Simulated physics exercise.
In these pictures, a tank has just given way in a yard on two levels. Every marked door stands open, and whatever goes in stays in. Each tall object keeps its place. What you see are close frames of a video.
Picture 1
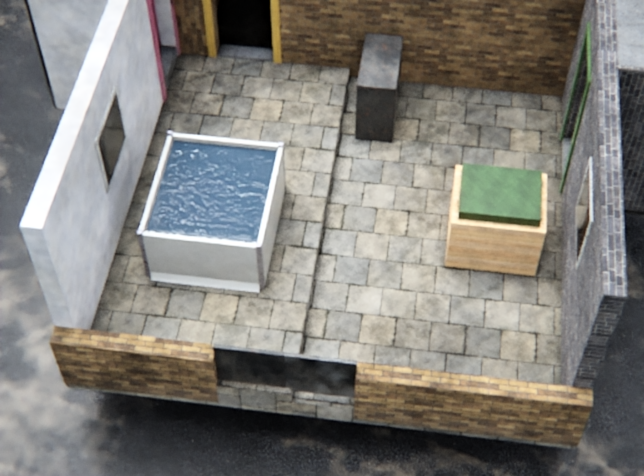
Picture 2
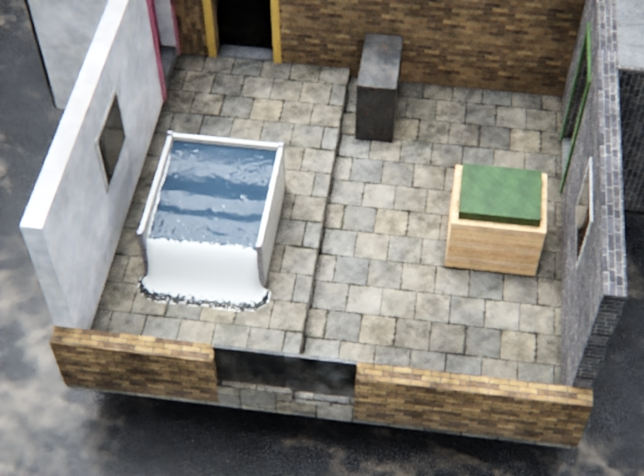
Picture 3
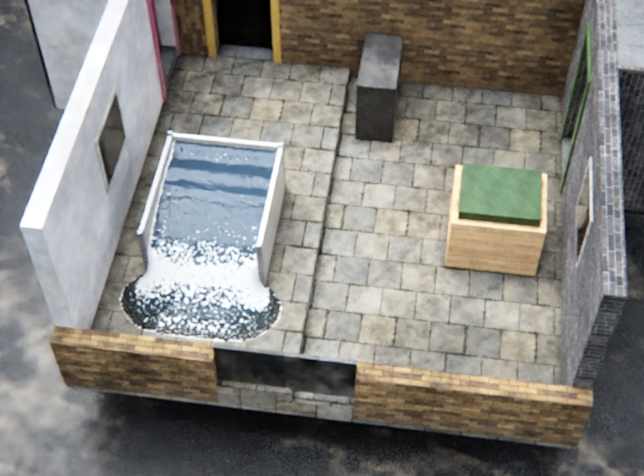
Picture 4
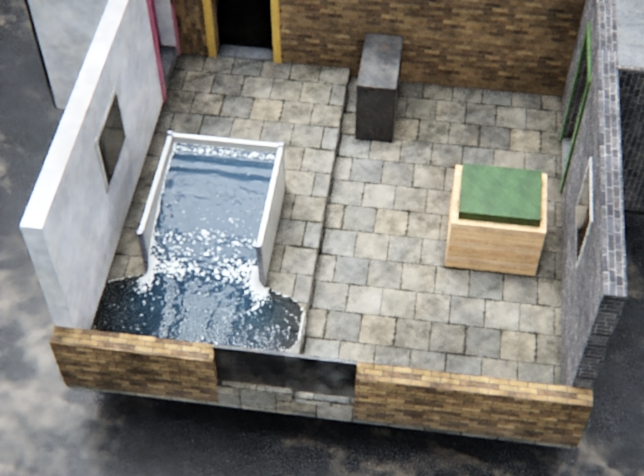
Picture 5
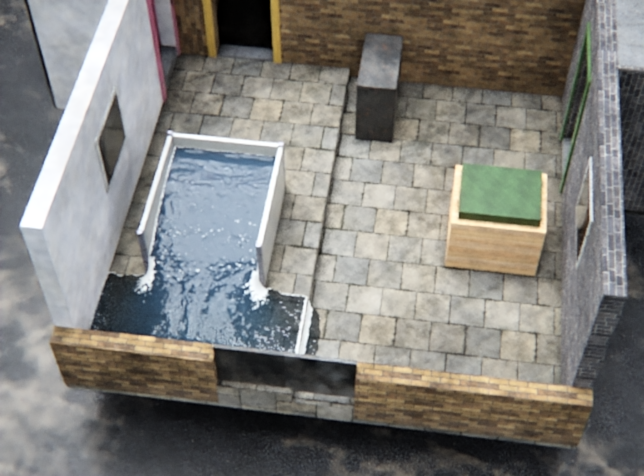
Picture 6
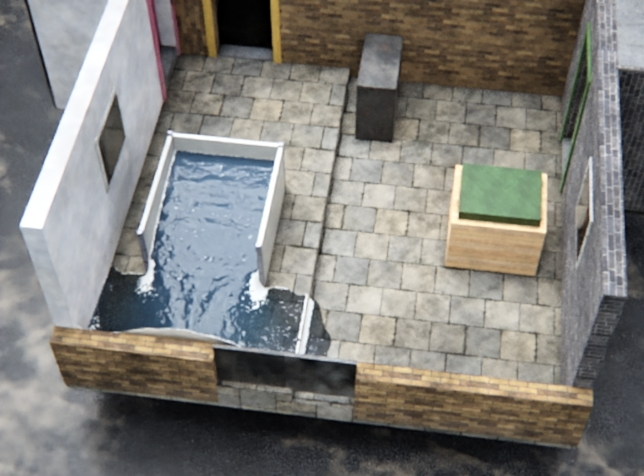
Water sits rippling in an open white tank on the left of a paved, walled yard, then pours out through the tank's front side. It foams across the paving to the low brick wall, spreads sideways into a dark pool, and edges right past the step line as the level in the tank drops.
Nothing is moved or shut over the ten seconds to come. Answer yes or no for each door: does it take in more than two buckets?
Green door: No; yellow door: Yes; pink door: No.
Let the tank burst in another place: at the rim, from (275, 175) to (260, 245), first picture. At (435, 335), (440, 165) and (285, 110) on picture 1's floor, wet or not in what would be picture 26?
One after the other: Wet, under water, free of water.
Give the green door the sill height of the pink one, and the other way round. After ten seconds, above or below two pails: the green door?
Green door: Remains below the threshold.
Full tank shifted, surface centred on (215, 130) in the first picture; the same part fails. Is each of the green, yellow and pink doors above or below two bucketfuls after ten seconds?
Taking the doors in turn, green remains short, yellow remains short, and pink remains short.
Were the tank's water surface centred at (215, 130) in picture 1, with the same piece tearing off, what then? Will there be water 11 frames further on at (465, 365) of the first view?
Soaked.
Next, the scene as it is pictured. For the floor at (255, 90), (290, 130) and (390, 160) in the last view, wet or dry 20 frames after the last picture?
First spot inundated, second not wet, third not wet.
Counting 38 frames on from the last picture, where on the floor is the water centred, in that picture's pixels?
I'd put my finger on (340, 252).
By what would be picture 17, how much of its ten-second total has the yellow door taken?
Near 0 in a hundred.
A moment on, water covers 20 % of the floor; the green door not reached, the yellow door not reached, the pink door not reached.
Next, water covers 40 % of the floor; the green door not reached, the yellow door not reached, the pink door not reached.
Then, water covers 55 % of the floor; the green door wet at the sill, nothing in, the yellow door over two buckets in, the pink door wet at the sill, nothing in.
Later, water covers 80 % of the floor; the green door wet at the sill, nothing in, the yellow door far over two buckets in, the pink door under two buckets in.
In the end, water covers 90 % of the floor; the green door wet at the sill, nothing in, the yellow door far over two buckets in, the pink door under two buckets in.
